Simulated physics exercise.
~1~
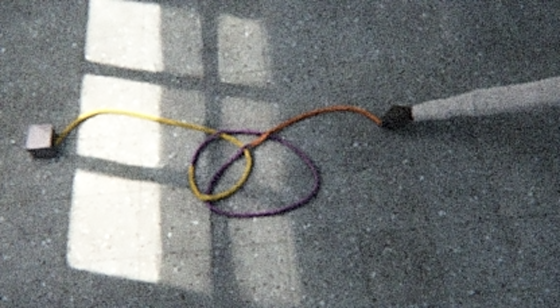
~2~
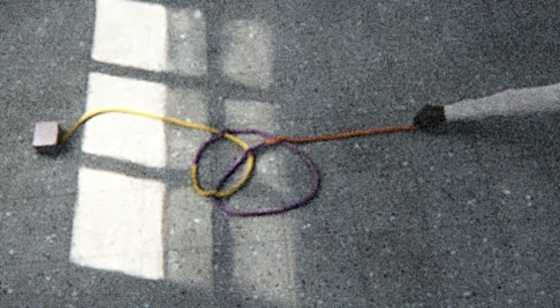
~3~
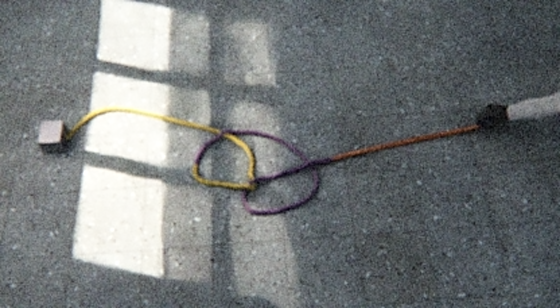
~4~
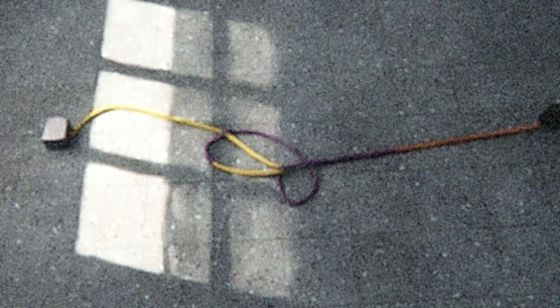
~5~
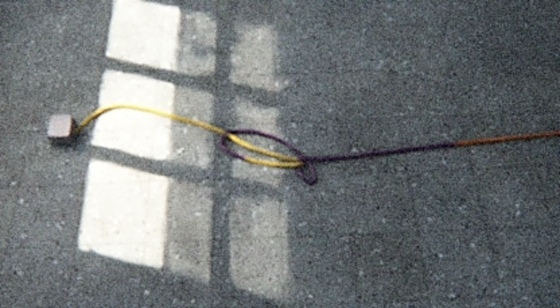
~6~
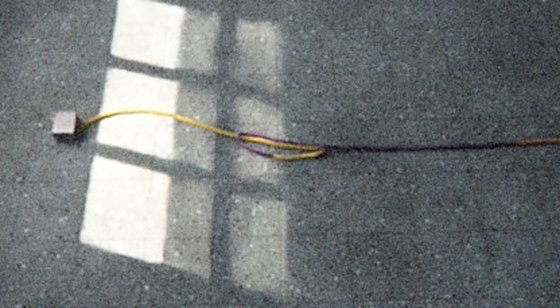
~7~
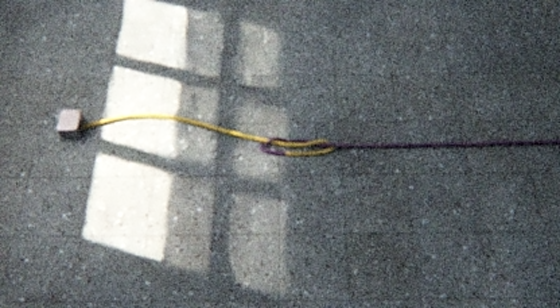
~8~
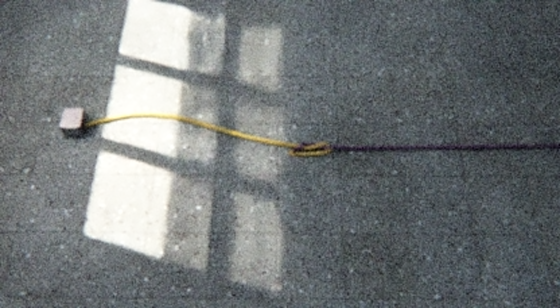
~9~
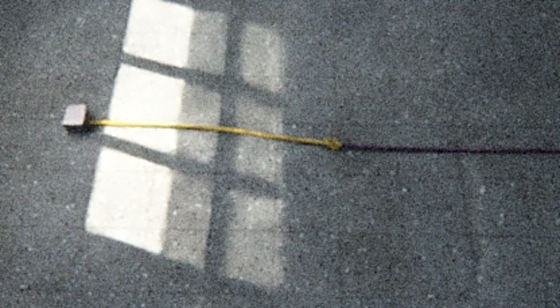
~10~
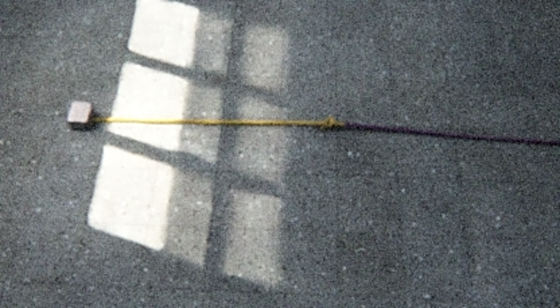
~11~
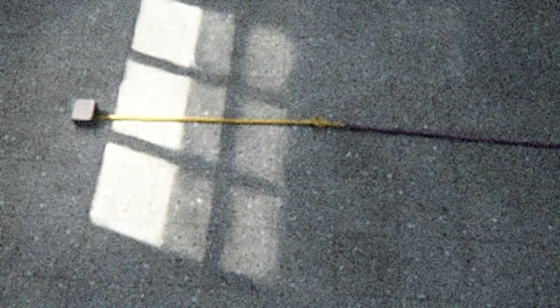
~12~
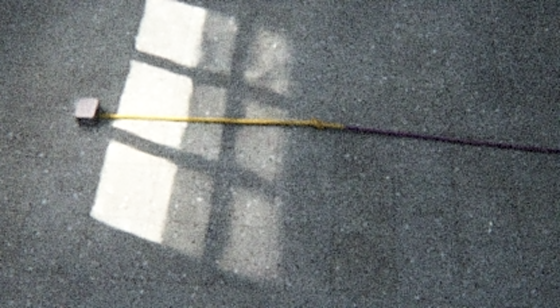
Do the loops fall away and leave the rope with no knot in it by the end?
No, the loops do not fall away. They draw in smaller and smaller until the rope tightens into a small knot.
A pale arm with a dark tip pulled the right end of a looped yellow, purple and orange rope off to the right, while the left end stayed at a small block, and the loops shrank into a tiny knot in a nearly straight line.
